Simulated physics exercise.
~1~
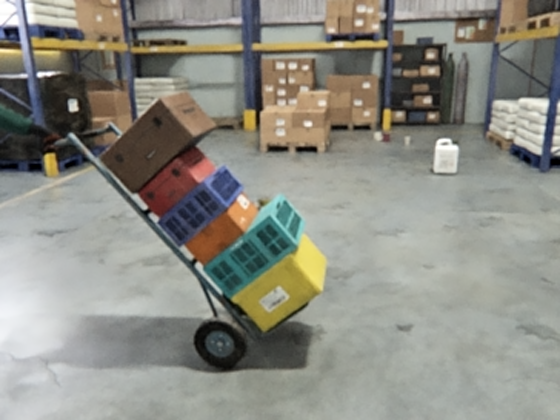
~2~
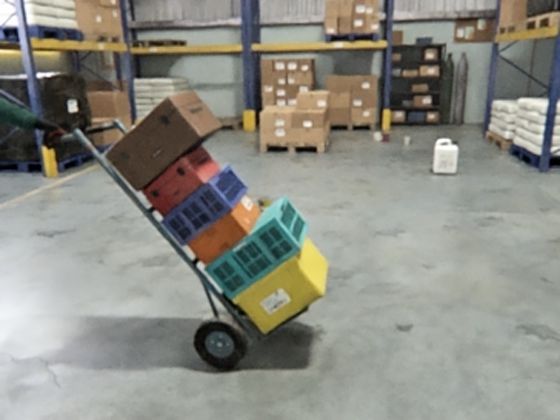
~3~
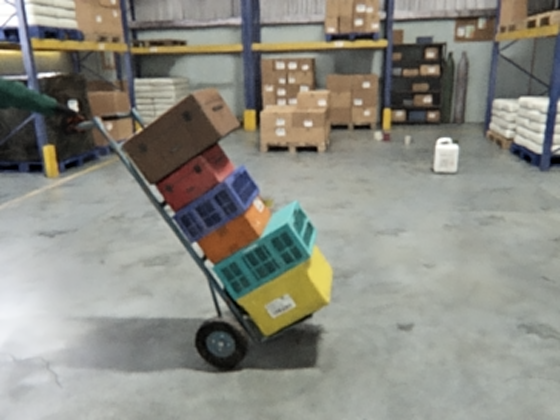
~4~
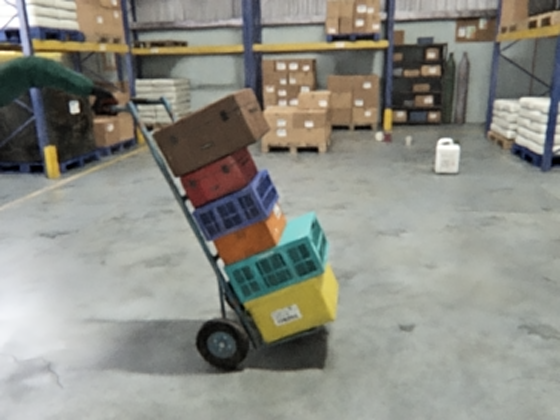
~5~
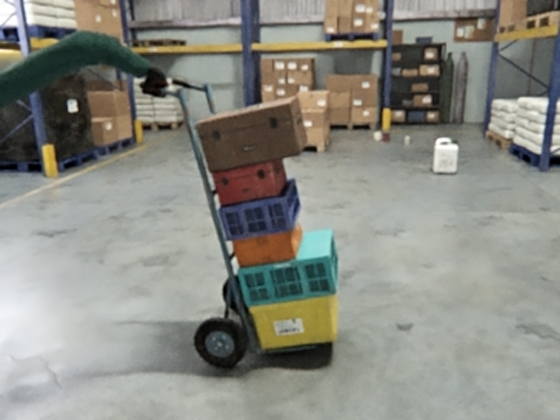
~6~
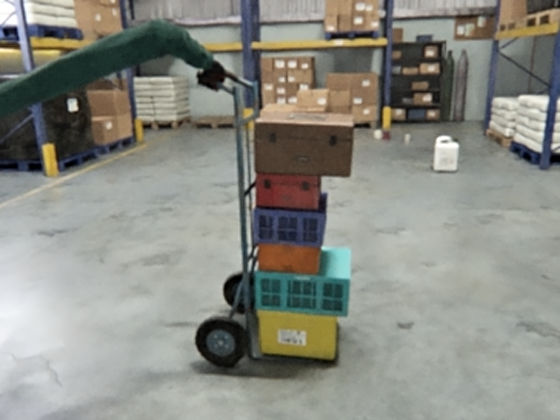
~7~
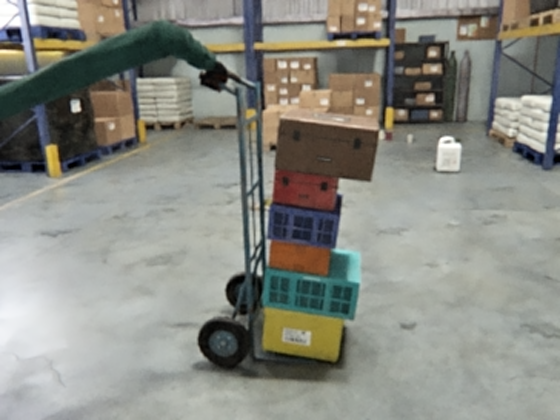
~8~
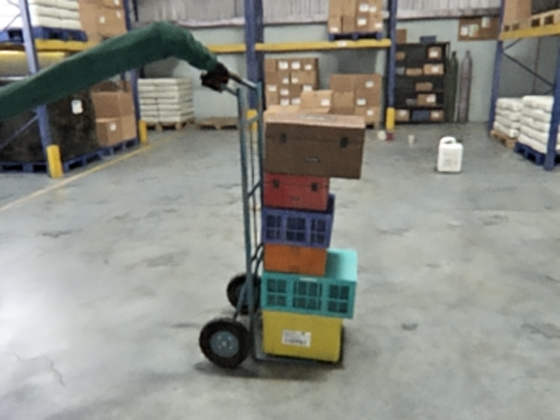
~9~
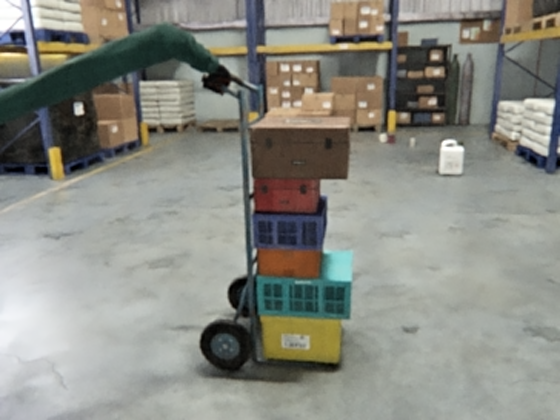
A two-wheeled hand truck, tilted back to the left, carries a yellow tote, turquoise crate, orange box, blue crate, red toolbox and brown toolbox across its leaning frame in a warehouse. A green-sleeved arm on the left grips the handle and swings it up toward the right, slowly at first, then faster. The truck comes upright and stops abruptly. The stack carries on slightly, tipping and shifting to the right, with the brown toolbox leaning out at the top. It then rocks back toward the frame and ends still piled up, with nothing fallen and the hand holding on.
